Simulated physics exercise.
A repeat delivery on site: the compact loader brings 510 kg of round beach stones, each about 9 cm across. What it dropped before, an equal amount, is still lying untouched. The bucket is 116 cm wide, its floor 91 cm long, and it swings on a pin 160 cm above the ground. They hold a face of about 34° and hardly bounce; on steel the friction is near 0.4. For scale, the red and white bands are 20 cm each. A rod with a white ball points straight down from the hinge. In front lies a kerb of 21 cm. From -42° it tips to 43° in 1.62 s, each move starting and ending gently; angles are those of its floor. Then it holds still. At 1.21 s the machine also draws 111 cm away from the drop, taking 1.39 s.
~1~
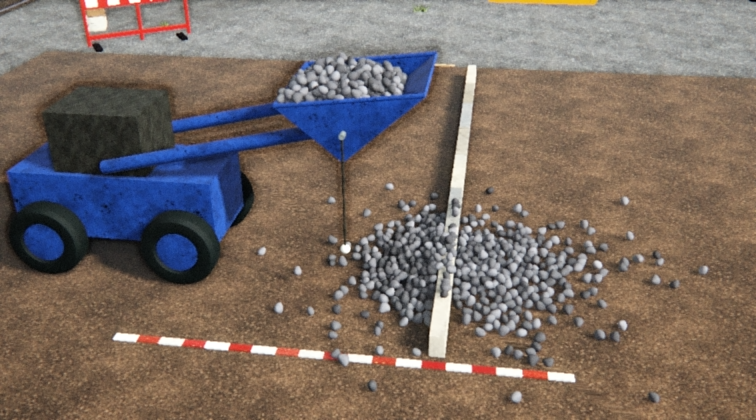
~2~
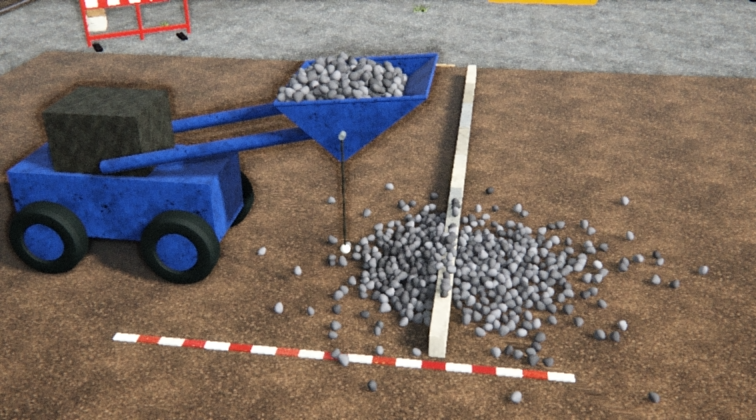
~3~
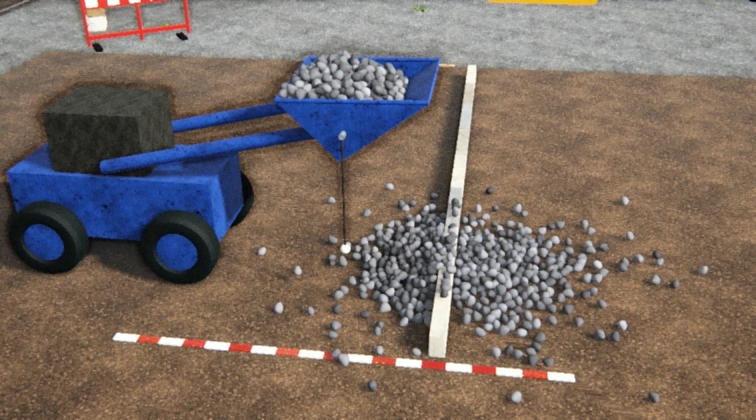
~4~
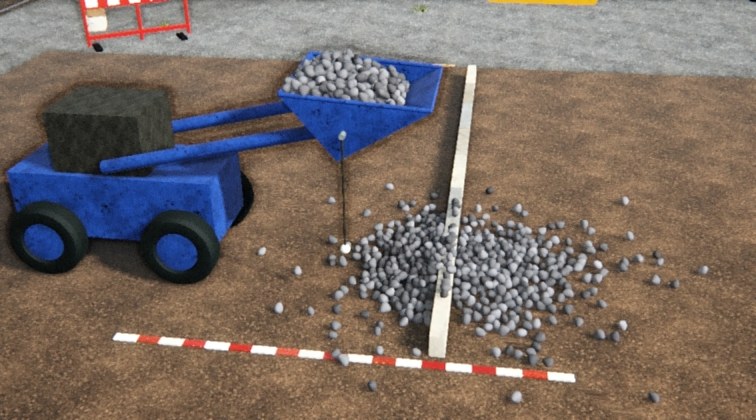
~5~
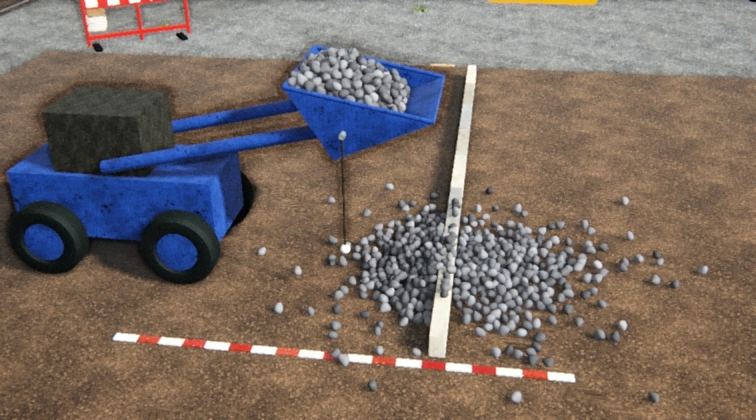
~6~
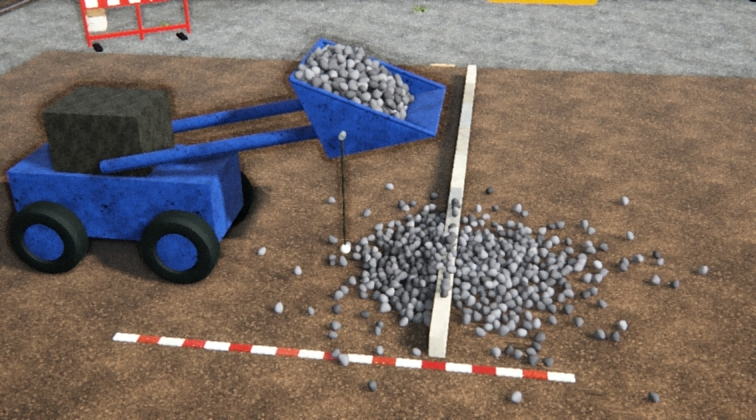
A blue bucket full of rounded grey stones, held out by the two arms of a small blue four-wheeled loader on the left, tilts gradually, its back edge rising and its front lip dipping to the right. Seen from above at an angle, the brown dirt ground holds a scattered heap of grey stones across a pale kerb, behind a red-and-white striped strip. The stones ride along with the bucket, while the loader, heap and camera stay still.
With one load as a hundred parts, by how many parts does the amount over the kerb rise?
Some 36 per cent is added.
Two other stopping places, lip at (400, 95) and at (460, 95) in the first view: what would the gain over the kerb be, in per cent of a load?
Near 15 per cent from the first place, 65 from the second.
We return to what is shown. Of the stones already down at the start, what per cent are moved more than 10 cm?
Roughly 20 per cent of them.
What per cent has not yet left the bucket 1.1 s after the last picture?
About 10 per cent.
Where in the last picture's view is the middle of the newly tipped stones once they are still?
Near (423, 257).
Then, 0.6 s after the last picture the floor is at 30°; in per cent of one load, 93 in the bucket, 60 on this side of the kerb, 48 over the kerb; the foremost stones are at (675, 262).
Then, 1.1 s after the last picture the floor is at 43°; in per cent of one load, 8 in the bucket, 122 on this side of the kerb, 71 over the kerb; the foremost stones are at (675, 262).
Then, 2.4 s after the last picture the floor is at 43°; in per cent of one load, 0 in the bucket, 117 on this side of the kerb, 84 over the kerb; the foremost stones are at (703, 271).
Then, 5.2 s after the last picture the floor is at 43°; in per cent of one load, 0 in the bucket, 117 on this side of the kerb, 84 over the kerb; the foremost stones are at (706, 272). Net gain over the kerb, 36.
